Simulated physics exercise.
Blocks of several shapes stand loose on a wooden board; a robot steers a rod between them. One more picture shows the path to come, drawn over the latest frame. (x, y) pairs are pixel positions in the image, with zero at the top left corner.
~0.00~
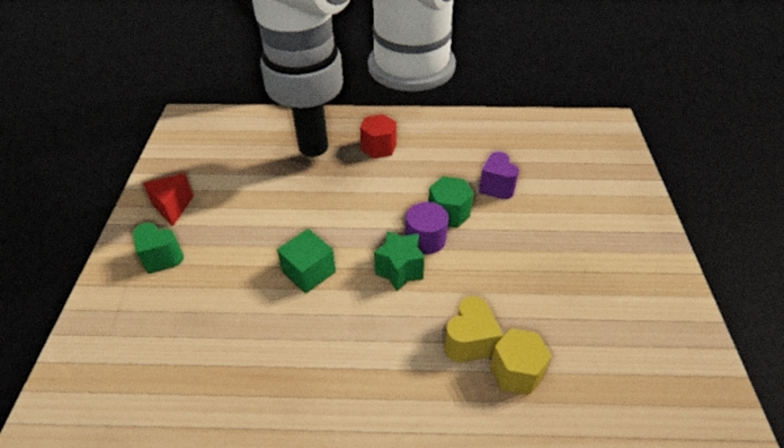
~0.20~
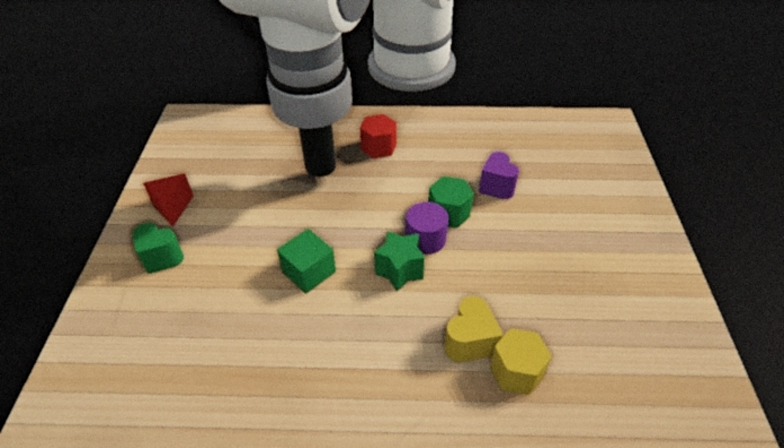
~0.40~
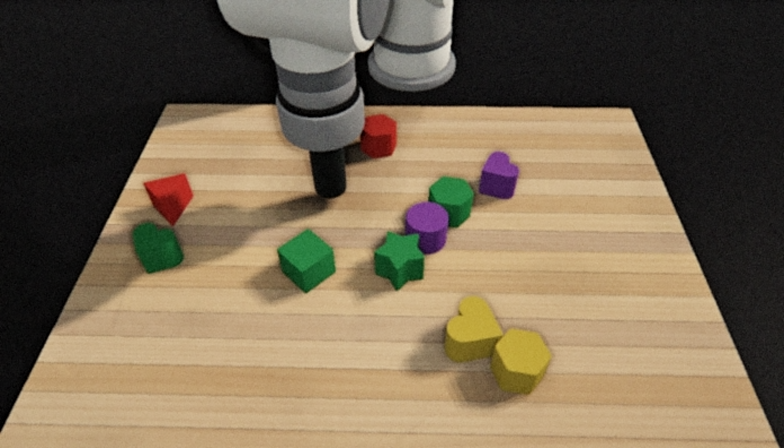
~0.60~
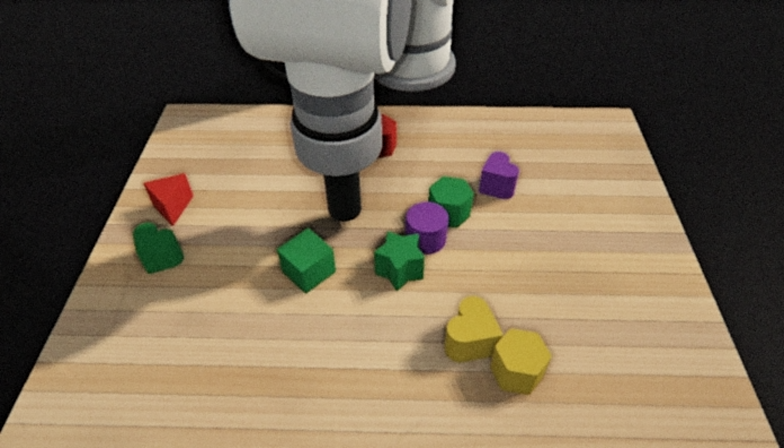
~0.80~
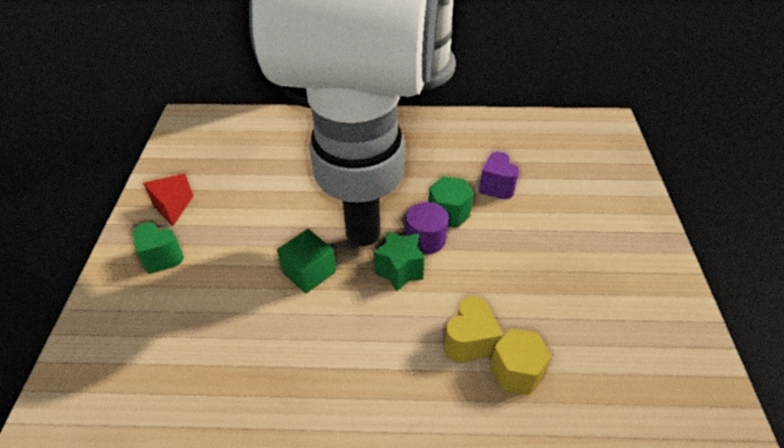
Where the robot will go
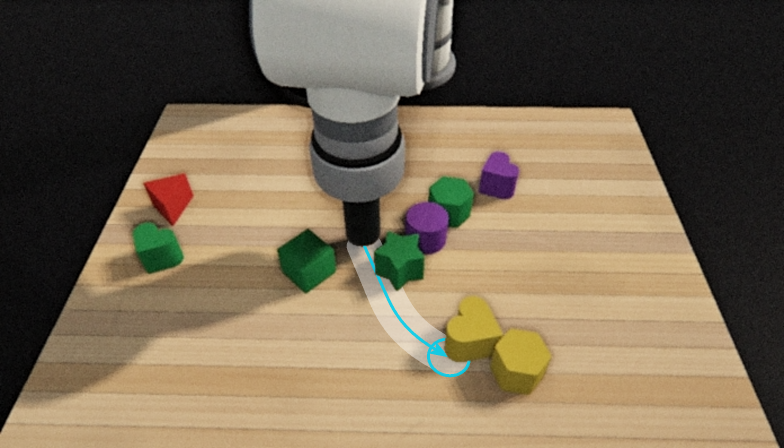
A white and grey robot arm holding a black rod reaches over a pale striped wooden board against a black background, seen from above at a steady angle. Red and green blocks stand at the left, a green cube, green star and purple cylinder near the middle, and a yellow heart and hexagon lower right. The rod glides toward the viewer and slightly right, between cube and star, pushing nothing.
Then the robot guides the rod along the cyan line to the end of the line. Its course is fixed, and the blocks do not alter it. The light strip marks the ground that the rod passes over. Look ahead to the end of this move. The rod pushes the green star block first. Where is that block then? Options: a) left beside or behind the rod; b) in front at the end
Answer: A.
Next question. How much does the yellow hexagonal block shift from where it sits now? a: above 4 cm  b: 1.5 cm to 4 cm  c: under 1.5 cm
c (under 1.5 cm)
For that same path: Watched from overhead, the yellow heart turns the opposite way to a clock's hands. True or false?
My answer: True.
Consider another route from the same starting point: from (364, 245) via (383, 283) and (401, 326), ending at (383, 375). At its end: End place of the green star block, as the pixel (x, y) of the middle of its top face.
It comes to (429, 268).
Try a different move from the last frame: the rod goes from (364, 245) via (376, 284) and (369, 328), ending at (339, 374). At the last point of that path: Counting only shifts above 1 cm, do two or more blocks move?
I'd say no.
The line goes from (364, 245) by way of (381, 283) and (404, 324) to (449, 357).
The first path, step by step. One third of the way, rod (381, 273); green star block (418, 261), turned 25° anticlockwise.
Two thirds of the way, rod (404, 314); green star block (425, 268), turned 65° anticlockwise.
At the end, rod (450, 347); green square unmoved; green star block (425, 268), turned 65° anticlockwise; yellow heart (491, 322), turned 40° anticlockwise; yellow hexagonal block (528, 352).
